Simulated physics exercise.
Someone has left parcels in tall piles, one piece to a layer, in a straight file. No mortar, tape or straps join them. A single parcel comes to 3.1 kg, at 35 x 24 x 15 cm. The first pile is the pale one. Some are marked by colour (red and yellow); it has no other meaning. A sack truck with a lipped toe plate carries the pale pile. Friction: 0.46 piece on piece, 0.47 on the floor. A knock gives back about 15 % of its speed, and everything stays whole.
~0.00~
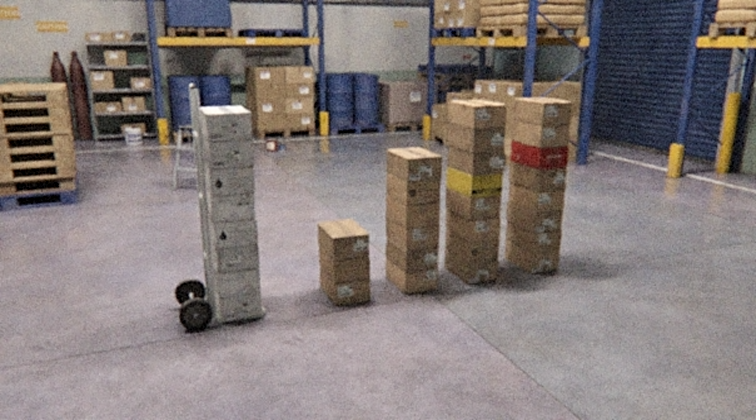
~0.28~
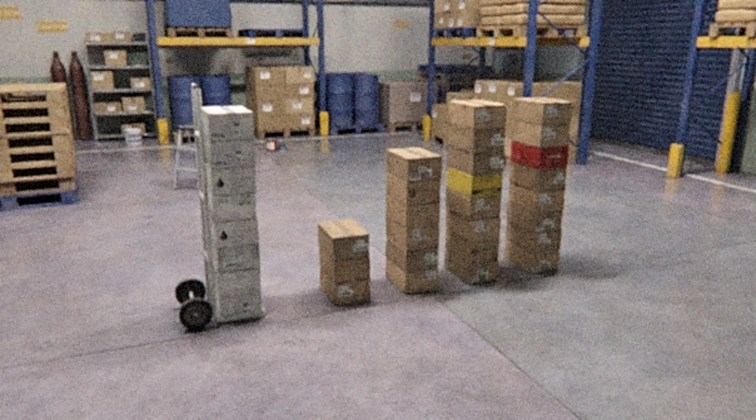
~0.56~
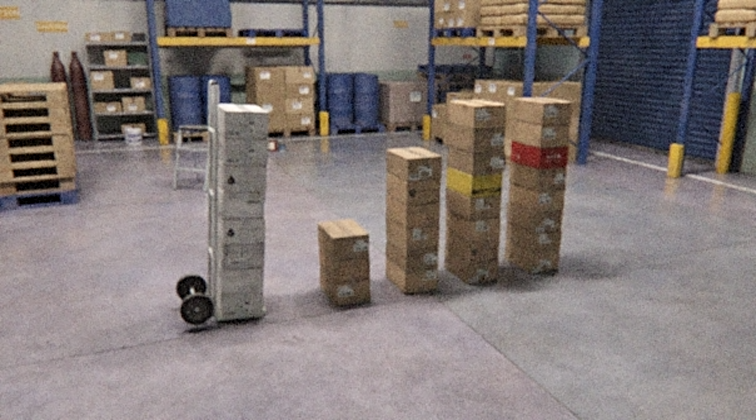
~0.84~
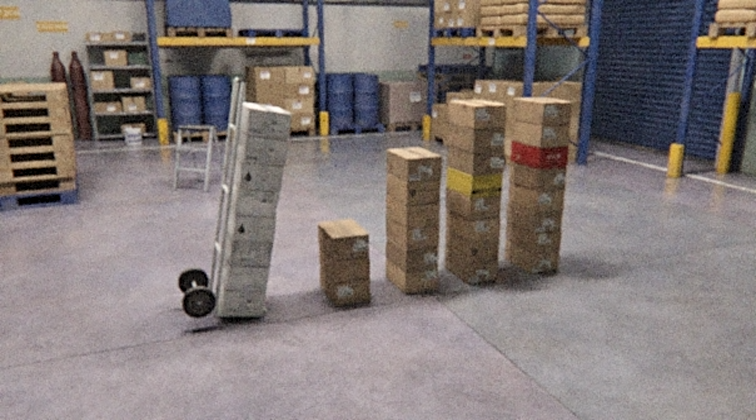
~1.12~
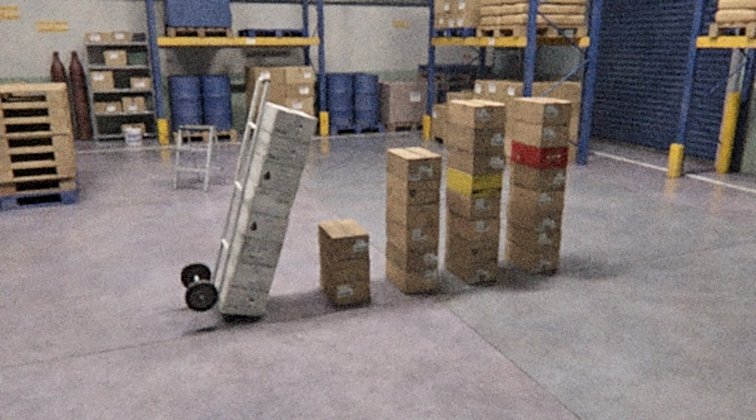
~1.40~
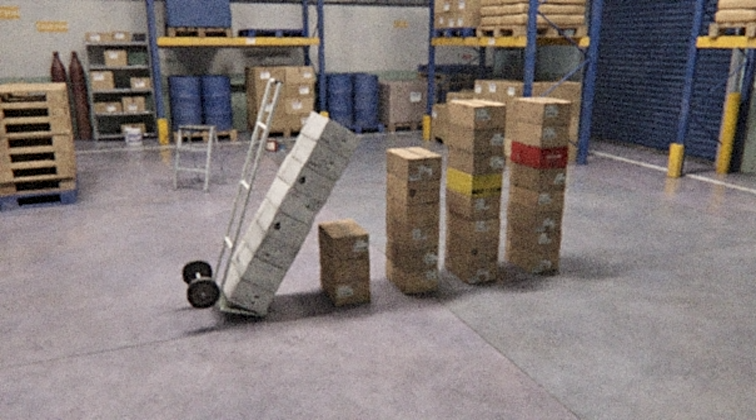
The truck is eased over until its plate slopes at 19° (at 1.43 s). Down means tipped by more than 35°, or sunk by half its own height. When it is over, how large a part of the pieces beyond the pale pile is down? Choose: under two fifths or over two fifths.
Ending down: Fewer than two in five.
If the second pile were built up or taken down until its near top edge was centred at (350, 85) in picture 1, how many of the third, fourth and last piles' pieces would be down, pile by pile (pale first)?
Then third 6, fourth 8, last 8.
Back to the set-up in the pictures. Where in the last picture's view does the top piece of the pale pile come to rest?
At about (391, 195).
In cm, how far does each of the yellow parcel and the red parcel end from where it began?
Moved: Yellow 0, red 0.
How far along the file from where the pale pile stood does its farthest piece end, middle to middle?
Roughly 105 cm along.
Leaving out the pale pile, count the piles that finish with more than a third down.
The count is 0.
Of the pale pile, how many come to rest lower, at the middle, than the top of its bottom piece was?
The count is 2.
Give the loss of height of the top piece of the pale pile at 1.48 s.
Some 15 cm lower.
By 1.48 s, 8 of the pale pile down; none of the 25 other parcels down.
By 1.64 s, 8 of the pale pile down; none of the 25 other parcels down, 3 disturbed.
By 1.88 s, 8 of the pale pile down; none of the 25 other parcels down, 11 disturbed.
When it is over (2.6 s), 8 of the pale pile down; none of the 25 other parcels down, 9 disturbed; yellow parcel unmoved; red parcel unmoved. That is 0 per cent. In pixels of the last frame, middles, yellow parcel near (474, 181), red parcel near (539, 154).
